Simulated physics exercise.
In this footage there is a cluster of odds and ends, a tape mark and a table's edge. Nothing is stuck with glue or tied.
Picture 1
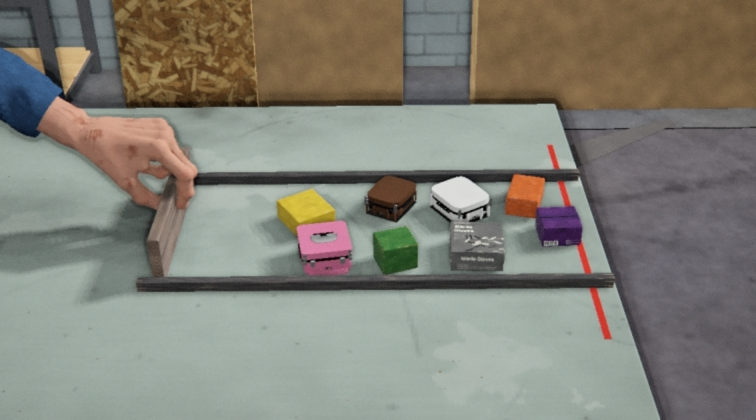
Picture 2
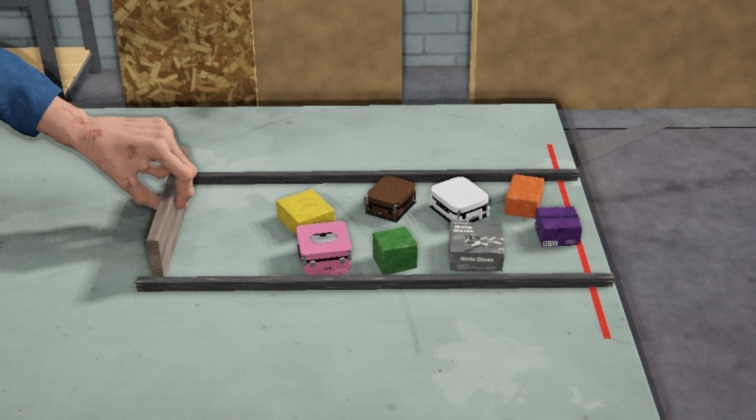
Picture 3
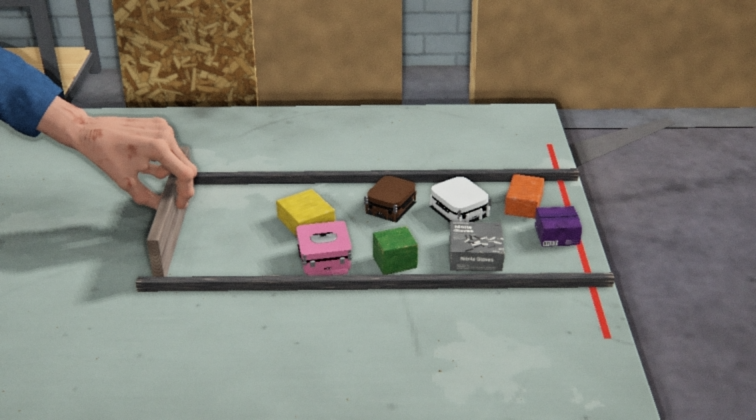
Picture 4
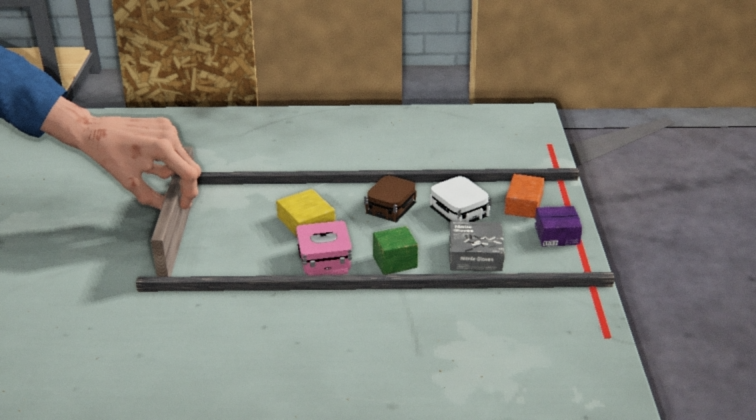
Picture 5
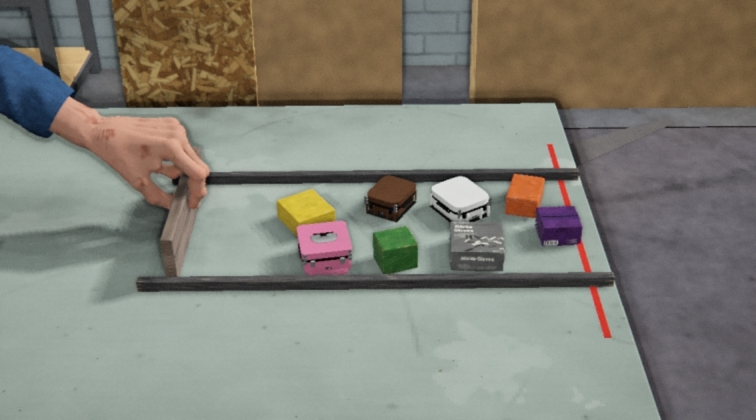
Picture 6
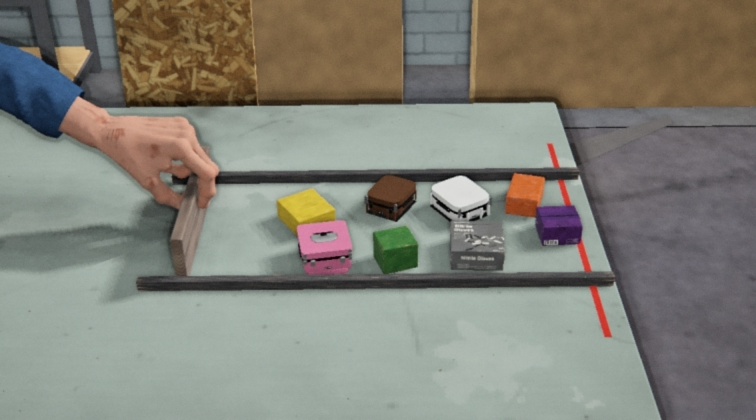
A hand slides a small board slightly right between two rails, toward several unmoving coloured boxes.
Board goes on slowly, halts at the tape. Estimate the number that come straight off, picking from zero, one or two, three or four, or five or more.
My estimate is five or more.
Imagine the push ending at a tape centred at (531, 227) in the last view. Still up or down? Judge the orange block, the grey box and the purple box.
The orange block drops off; the grey box drops off; the purple box falls.
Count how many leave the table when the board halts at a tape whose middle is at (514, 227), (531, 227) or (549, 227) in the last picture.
It would be 3, 3 and 5.
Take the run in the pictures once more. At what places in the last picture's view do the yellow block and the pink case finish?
Positions - first (595, 216), then (609, 248).
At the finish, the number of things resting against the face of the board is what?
Count recorded: 3.
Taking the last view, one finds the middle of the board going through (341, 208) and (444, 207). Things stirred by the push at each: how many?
4, then 8.
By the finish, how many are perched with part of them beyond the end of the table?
It totals 3.
Soon after, none off yet; purple box at rest near (558, 225); orange block at rest near (525, 195); grey box at rest near (477, 245).
After that, none off yet; purple box at rest near (562, 225); orange block at rest near (528, 195); grey box displaced about its own width near (523, 244).
And then, one off so far; purple box on its way down near (628, 363); orange block tilting a little near (601, 200); grey box tilting a little near (614, 235).
In the end, the number that fall off is five or more; gone, green block, white case, grey box, orange block and purple box.
